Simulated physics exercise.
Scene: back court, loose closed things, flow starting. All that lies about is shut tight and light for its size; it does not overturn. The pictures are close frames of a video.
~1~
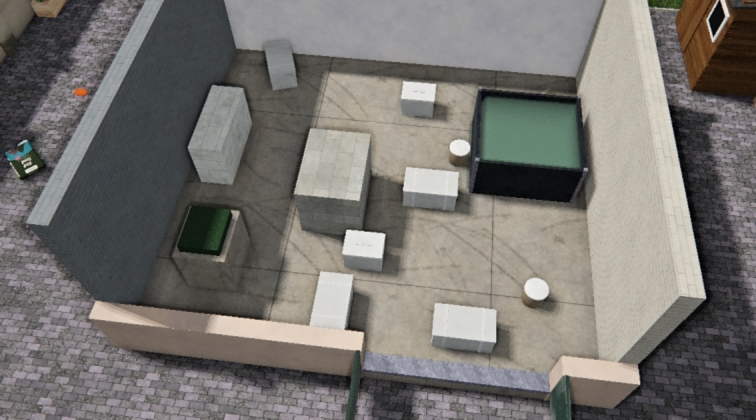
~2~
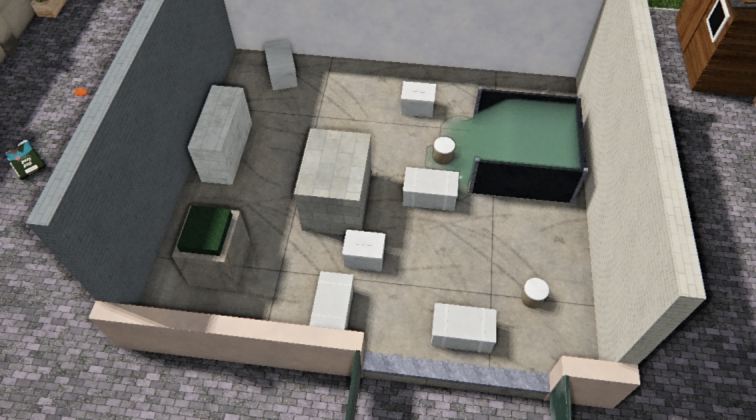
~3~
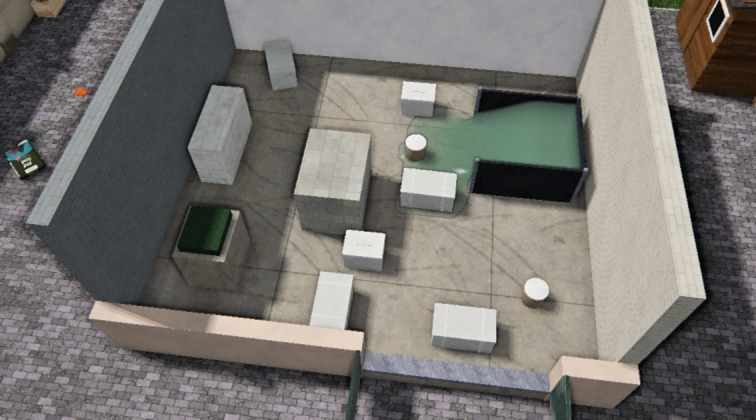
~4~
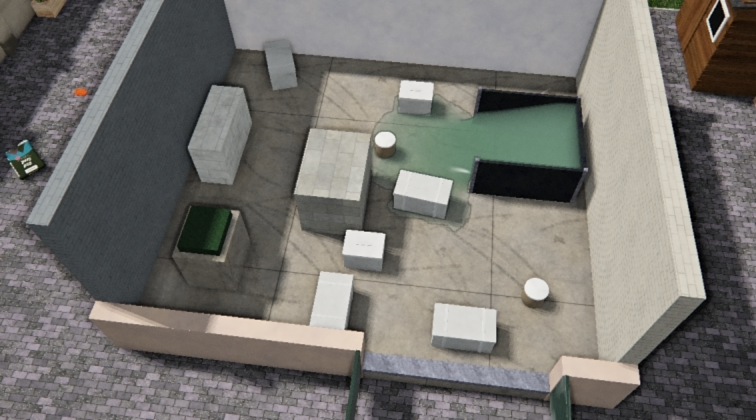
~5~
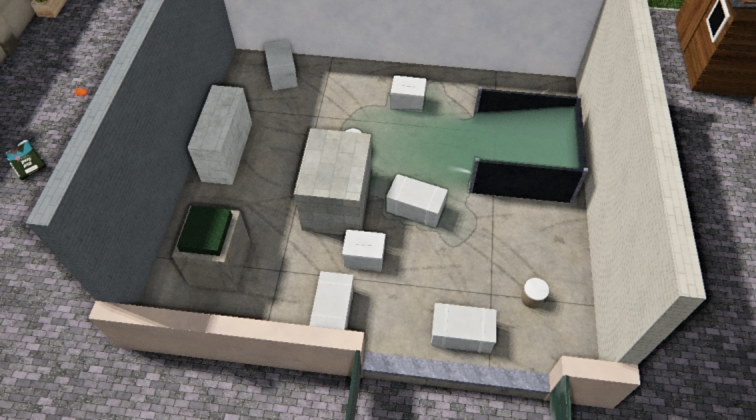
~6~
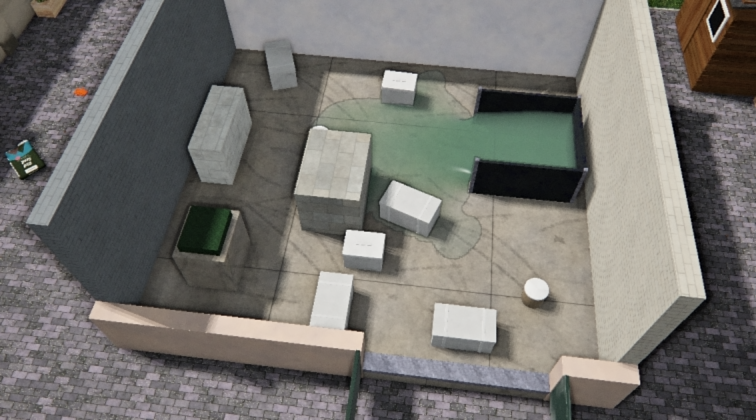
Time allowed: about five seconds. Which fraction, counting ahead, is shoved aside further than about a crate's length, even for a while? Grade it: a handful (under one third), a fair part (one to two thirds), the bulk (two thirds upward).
The bulk.
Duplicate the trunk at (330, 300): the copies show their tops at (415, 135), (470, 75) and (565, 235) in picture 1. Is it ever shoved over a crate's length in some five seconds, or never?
One after the other: Moved that far, no, not that far.
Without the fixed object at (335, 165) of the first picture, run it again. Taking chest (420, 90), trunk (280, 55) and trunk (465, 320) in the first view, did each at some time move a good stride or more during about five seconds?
First one was driven off; second one was driven off; third one never went far.
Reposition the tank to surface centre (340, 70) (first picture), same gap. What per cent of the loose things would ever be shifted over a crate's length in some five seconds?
Estimate: Some 20 per cent of them.
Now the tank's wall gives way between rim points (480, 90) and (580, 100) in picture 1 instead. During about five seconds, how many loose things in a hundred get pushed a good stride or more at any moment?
I'd guess around 20 percent of them.
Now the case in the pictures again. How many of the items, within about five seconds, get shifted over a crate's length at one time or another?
That adds up to 7.
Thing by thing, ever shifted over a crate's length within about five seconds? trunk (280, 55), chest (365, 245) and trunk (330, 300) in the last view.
Going through them in order: First got well clear, second got well clear, third got well clear.
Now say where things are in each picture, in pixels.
In the first picture, a pail at (460, 147), on the bottom; a trunk at (431, 181), on the bottom; 0 of 8 have shifted.
In the second picture, a pail at (445, 145) rests on the ground, close to its start; a trunk at (431, 181) rests on the ground; 1 of 8 have shifted.
In the third picture, a pail at (416, 142), on the bottom, a stride from its start; a trunk at (429, 183) rests on the ground, close to its start; 1 of 8 have shifted.
In the fourth picture, a pail at (385, 139), on the bottom, a stride from its start; a trunk at (423, 187), on the bottom, close to its start; 2 of 8 have shifted.
In the fifth picture, a pail at (353, 136) rests on the ground, far from its start; a trunk at (417, 193) rests on the ground, a stride from its start; 3 of 8 have shifted.
In the sixth picture, a pail at (319, 134), on the bottom, far from its start; a trunk at (410, 201) rests on the ground, a stride from its start; 3 of 8 have shifted.
A moment on, 3 of 8 are well off their spots; 0 afloat.
Next, 4 of 8 are well off their spots; 4 afloat.
Later, 6 of 8 are well off their spots; 6 afloat.
In the end, 7 of 8 are well off their spots, and 7 have been at some point; 6 afloat.
